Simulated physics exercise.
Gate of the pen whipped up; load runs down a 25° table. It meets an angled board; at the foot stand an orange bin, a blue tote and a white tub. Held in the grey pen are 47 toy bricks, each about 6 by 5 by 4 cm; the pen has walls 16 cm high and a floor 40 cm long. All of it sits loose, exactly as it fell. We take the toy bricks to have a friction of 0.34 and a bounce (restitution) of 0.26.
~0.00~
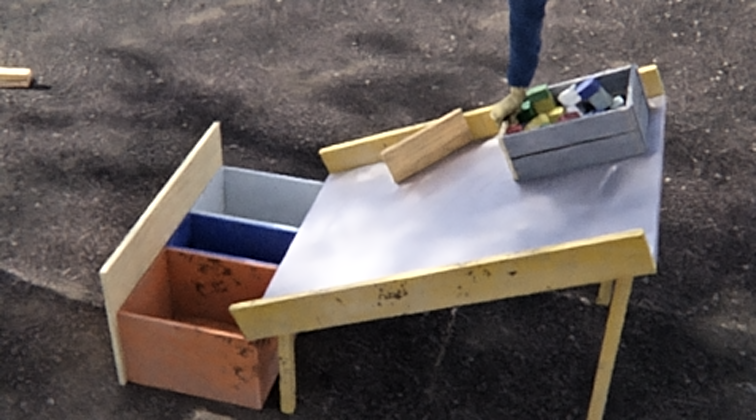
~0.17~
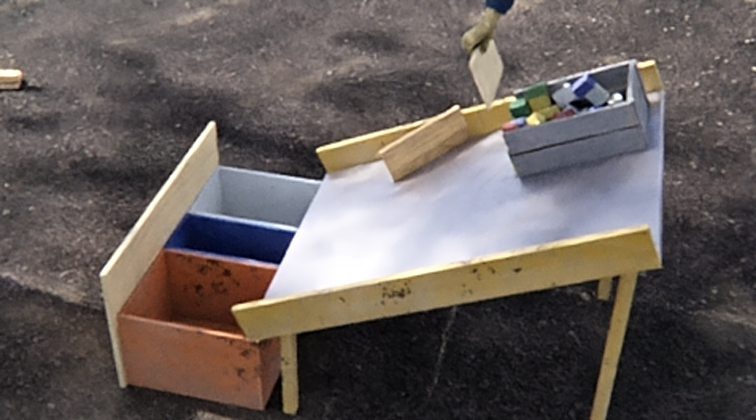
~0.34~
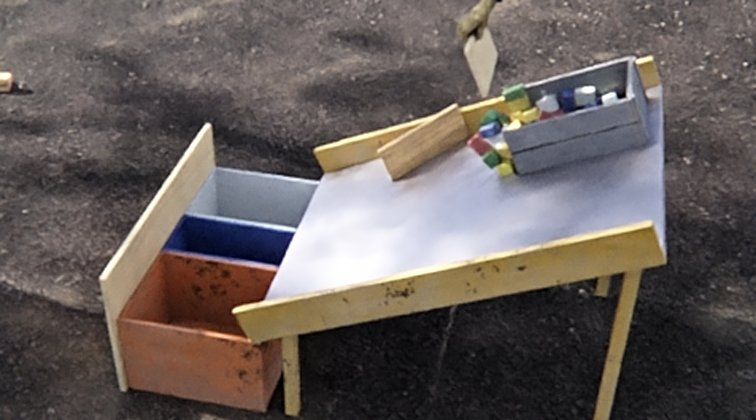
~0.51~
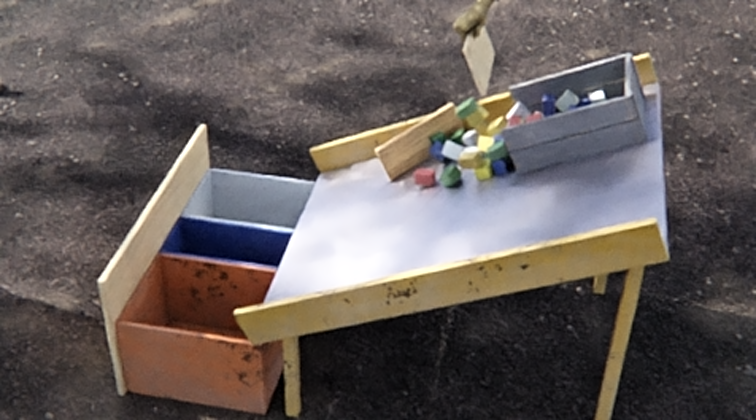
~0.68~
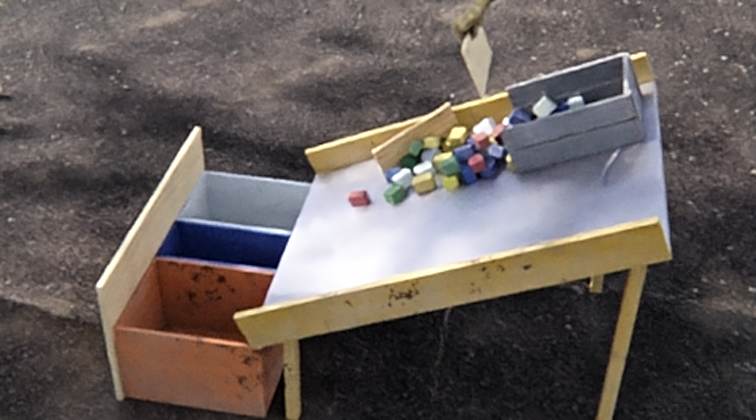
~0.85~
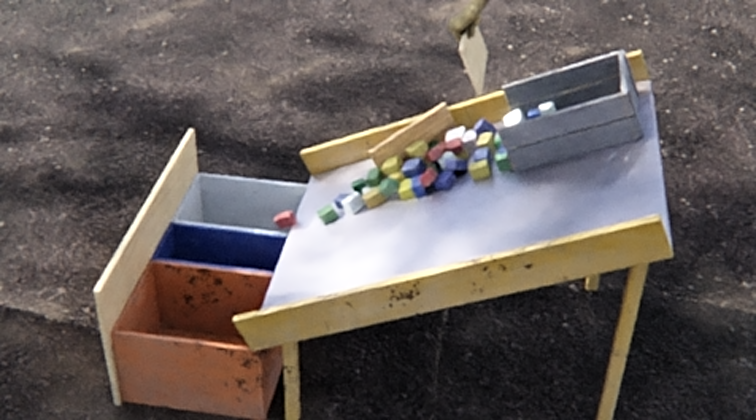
To begin with, a gloved hand lifts a small panel away from the open end of a grey pen of colourful toy bricks on a sloping table. The bricks then slide out leftward, passing along an angled wooden board and spreading down the slope, until a red one leads at the table's lower edge and a few remain in the pen.
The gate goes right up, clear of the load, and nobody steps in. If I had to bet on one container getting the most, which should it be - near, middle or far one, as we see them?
The winner is the medial one.
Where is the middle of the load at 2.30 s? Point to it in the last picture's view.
The centre sits near (220, 288).
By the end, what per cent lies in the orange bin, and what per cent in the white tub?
Result: Near 0 % and near 30 %.
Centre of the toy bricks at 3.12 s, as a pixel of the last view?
Roughly at pixel (217, 292).
After 1.21 s, 3 in the blue tote, 1 in the white tub, 38 on the slope and 5 in the air.
After 1.67 s, 20 in the blue tote, 8 in the white tub, 17 on the slope and 2 in the air.
After 2.30 s, 29 in the blue tote, 10 in the white tub, 6 on the slope and 2 in the air.
When it is over (at 3.12 s), 29 in the blue tote, 15 in the white tub and 3 on the slope.
